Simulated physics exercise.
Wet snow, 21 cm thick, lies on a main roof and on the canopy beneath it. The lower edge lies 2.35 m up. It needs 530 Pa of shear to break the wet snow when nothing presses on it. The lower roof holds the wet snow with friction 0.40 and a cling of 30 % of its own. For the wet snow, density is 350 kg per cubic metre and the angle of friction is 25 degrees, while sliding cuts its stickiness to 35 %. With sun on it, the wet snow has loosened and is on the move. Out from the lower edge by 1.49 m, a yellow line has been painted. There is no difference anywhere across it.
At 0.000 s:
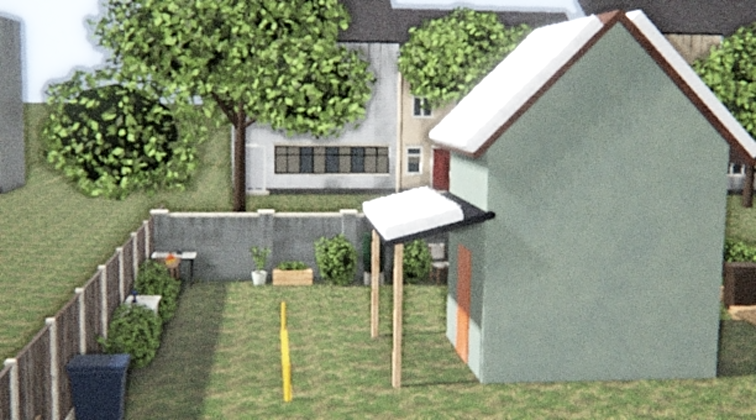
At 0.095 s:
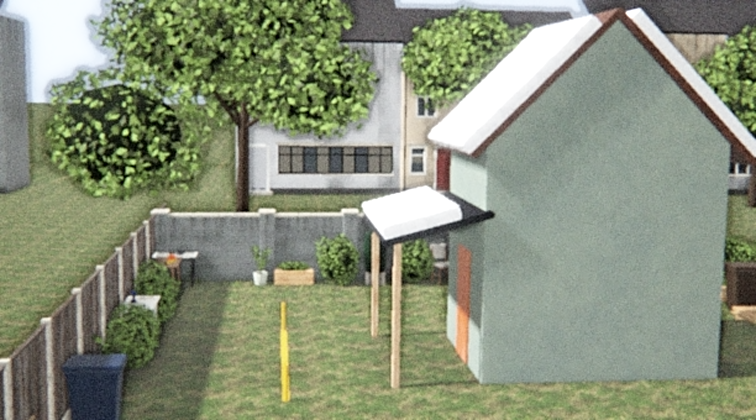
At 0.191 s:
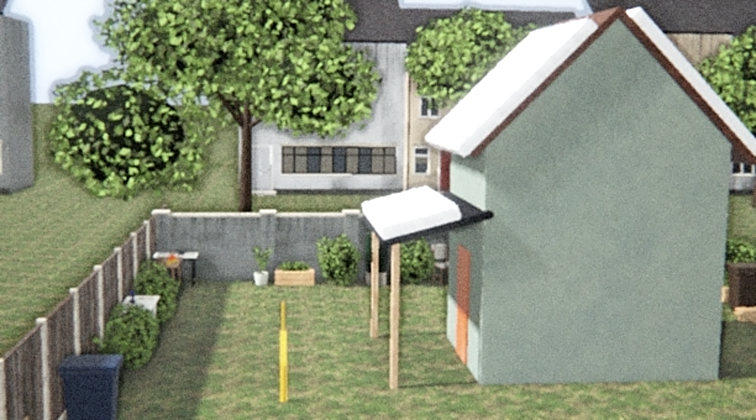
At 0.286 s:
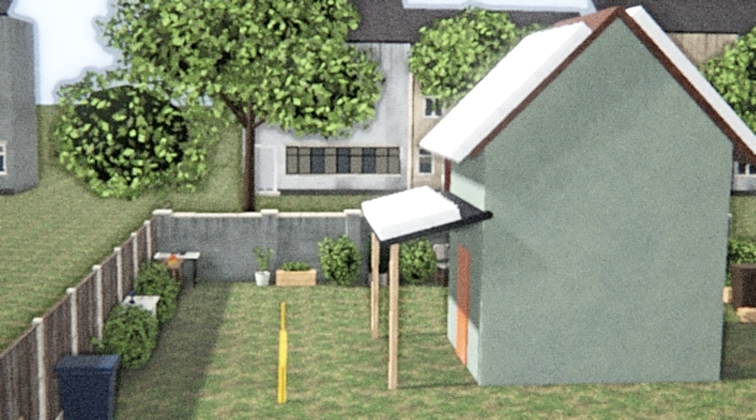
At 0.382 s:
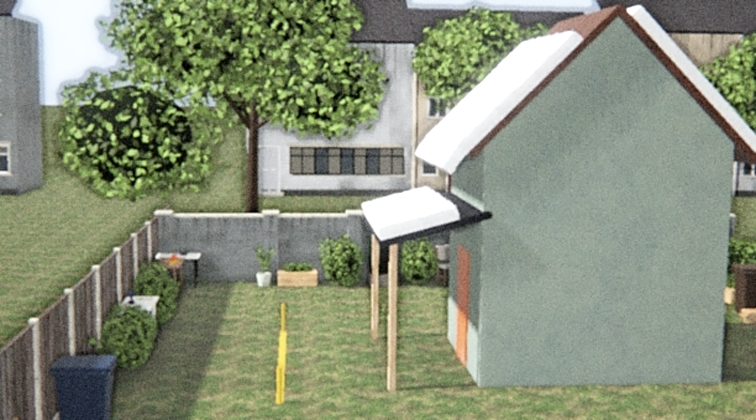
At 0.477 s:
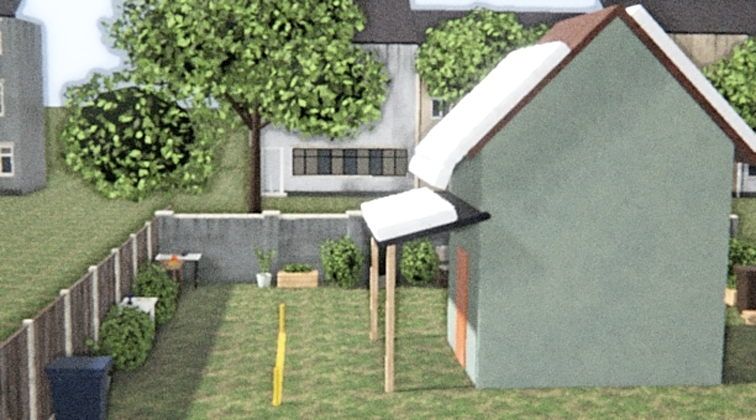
The video shows a small pale green building in a fenced garden, where the white layer on its left roof slope slides gradually down past the lower edge and bends downward above a snow-topped canopy, exposing brown roof near the ridge.
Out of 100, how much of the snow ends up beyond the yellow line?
Roughly 55 out of 100.
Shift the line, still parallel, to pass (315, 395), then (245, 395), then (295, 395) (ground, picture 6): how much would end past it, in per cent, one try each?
Respectively about 70 in a hundred, 40 in a hundred and 60 in a hundred.
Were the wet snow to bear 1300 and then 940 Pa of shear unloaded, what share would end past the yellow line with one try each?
About 35 % first, about 45 % second.
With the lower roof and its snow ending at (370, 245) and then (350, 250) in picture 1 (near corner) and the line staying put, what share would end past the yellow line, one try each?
The first try gives 55 percent and the second gives 55 percent.
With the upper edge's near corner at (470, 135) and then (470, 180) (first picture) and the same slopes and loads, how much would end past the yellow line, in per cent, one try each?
It would be 55 percent for the first setting and 40 percent for the second.
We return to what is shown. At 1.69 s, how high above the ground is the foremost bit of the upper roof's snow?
Close to 0.0 metres, I reckon.
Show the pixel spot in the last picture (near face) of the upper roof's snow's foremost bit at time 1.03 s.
At roughly (349, 229).
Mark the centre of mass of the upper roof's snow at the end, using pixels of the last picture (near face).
Estimated pixel: (239, 371).
After 1.03 s, none is below the lower edge and 0 % is past the line.
After 1.69 s, 71 % is below the lower edge and 46 % is past the line.
After 2.34 s, 79 % is below the lower edge and 55 % is past the line.
After 3.00 s, 79 % is below the lower edge and 55 % is past the line.
After 3.10 s, 79 % is below the lower edge and 55 % is past the line.
